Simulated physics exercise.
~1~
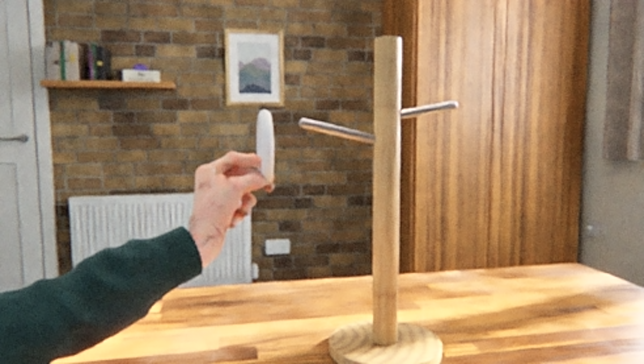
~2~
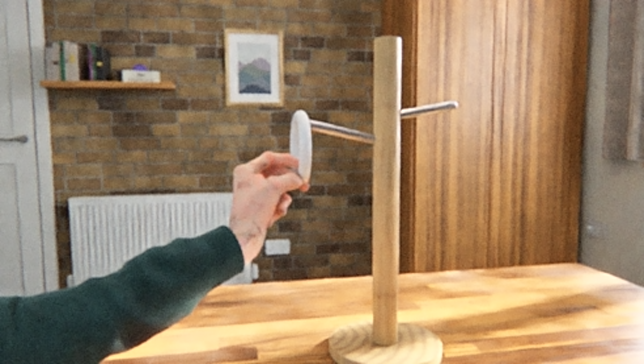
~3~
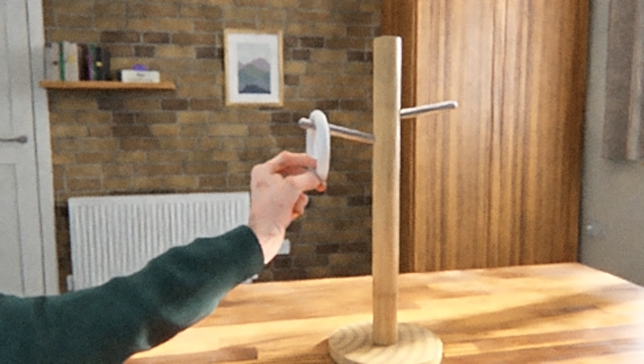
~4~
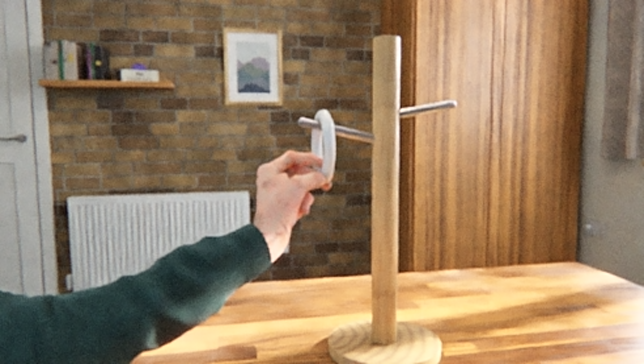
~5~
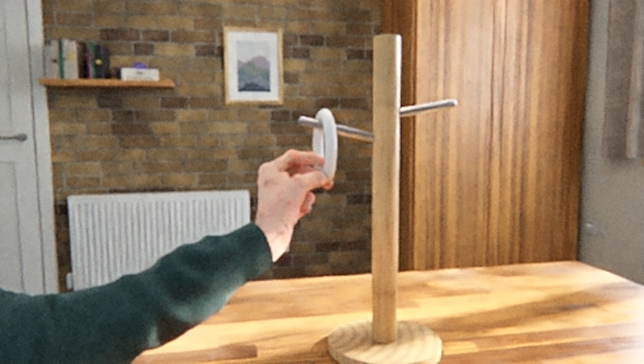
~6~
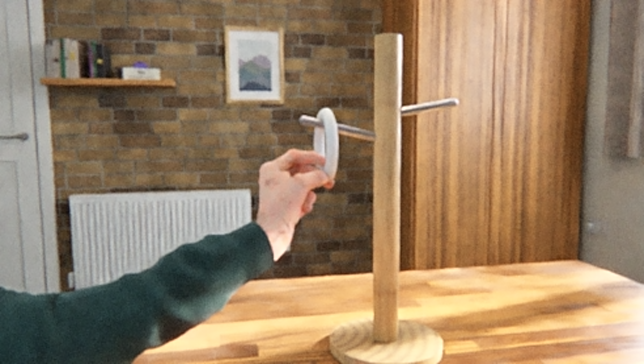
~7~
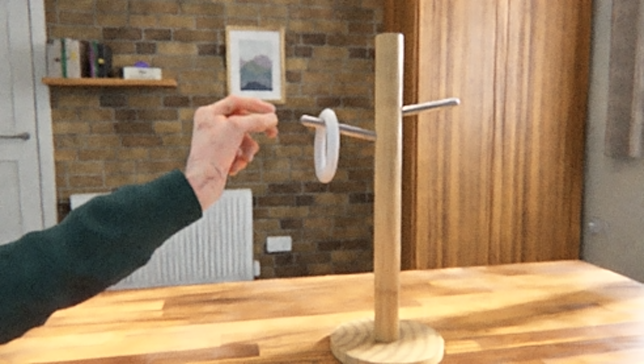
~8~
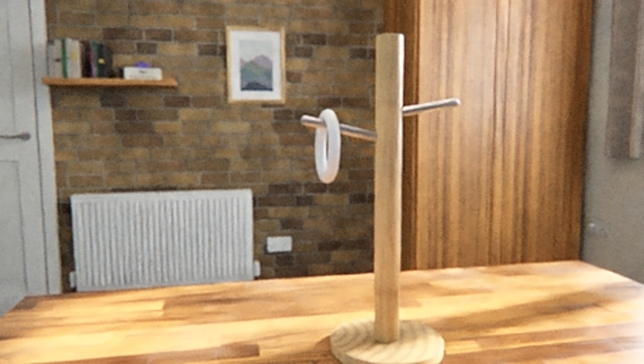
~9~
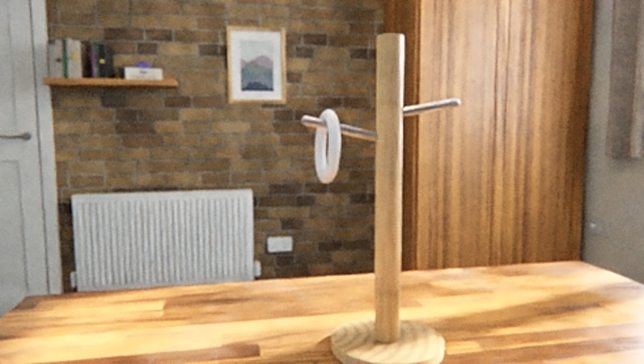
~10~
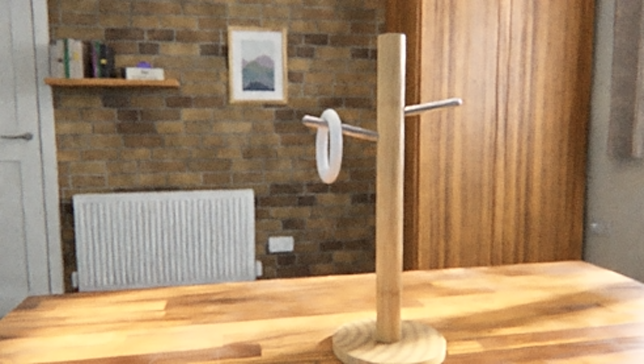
A hand in a dark green sleeve carried a white ring, like a roll of tape, rightward onto the left peg of a wooden stand on a table, then let go and drew away, leaving the ring hanging there.
